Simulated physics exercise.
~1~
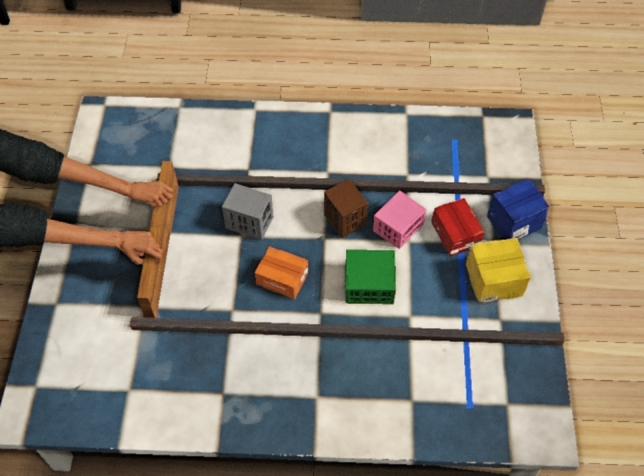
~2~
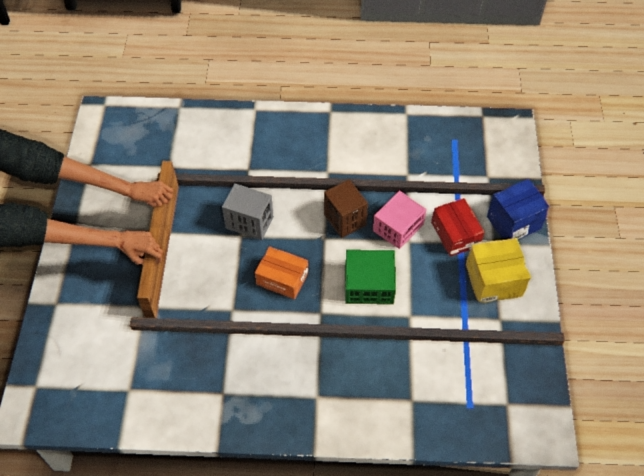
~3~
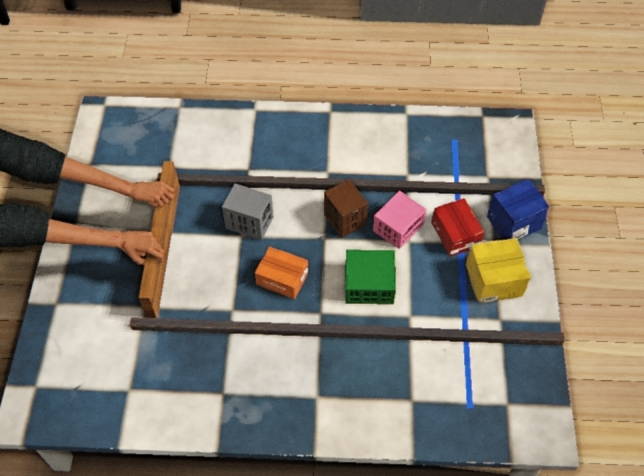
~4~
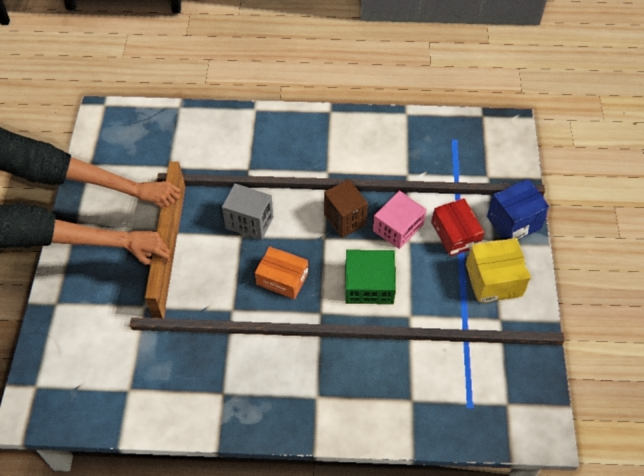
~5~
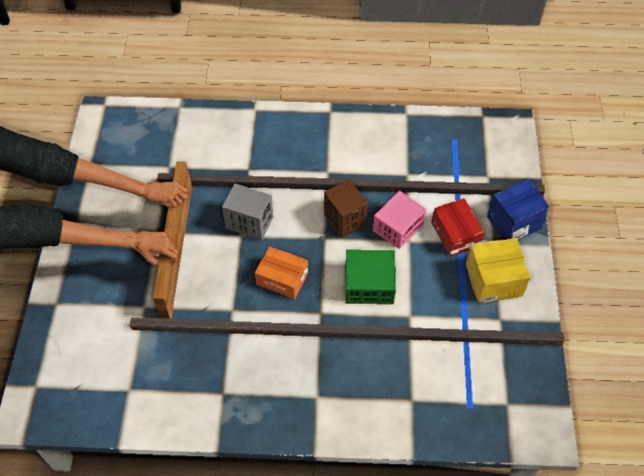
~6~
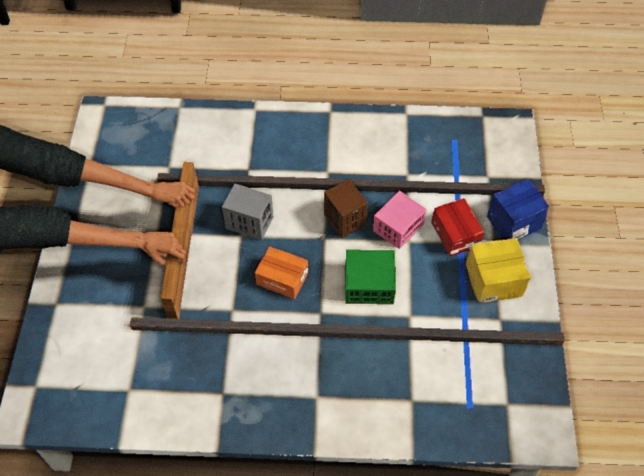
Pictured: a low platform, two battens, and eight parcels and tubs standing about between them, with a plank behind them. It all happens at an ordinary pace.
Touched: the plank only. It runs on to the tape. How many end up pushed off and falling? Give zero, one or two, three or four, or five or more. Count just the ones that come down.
Lost: Three or four.
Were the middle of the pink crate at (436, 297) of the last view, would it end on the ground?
It goes off the edge.
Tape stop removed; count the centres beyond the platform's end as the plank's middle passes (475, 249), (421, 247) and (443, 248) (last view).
The counts would come out as 4, 1 and 3.
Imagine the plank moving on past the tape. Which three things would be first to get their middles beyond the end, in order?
First the blue box, then the red parcel, then the yellow box.
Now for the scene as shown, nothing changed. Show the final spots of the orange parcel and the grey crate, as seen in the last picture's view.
Orange parcel: About (485, 273); grey crate: About (481, 215).
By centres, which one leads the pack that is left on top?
Pink crate.
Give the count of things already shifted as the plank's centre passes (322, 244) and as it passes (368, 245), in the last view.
Well, it's 5 at the first one and 7 at the second.
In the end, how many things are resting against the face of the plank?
All in all, 2.
A little later, none off yet; blue box at rest near (518, 212); yellow box at rest near (497, 271); red parcel at rest near (457, 227).
When it is over, the number that fall off is three or four; down, red parcel, yellow box and blue box.
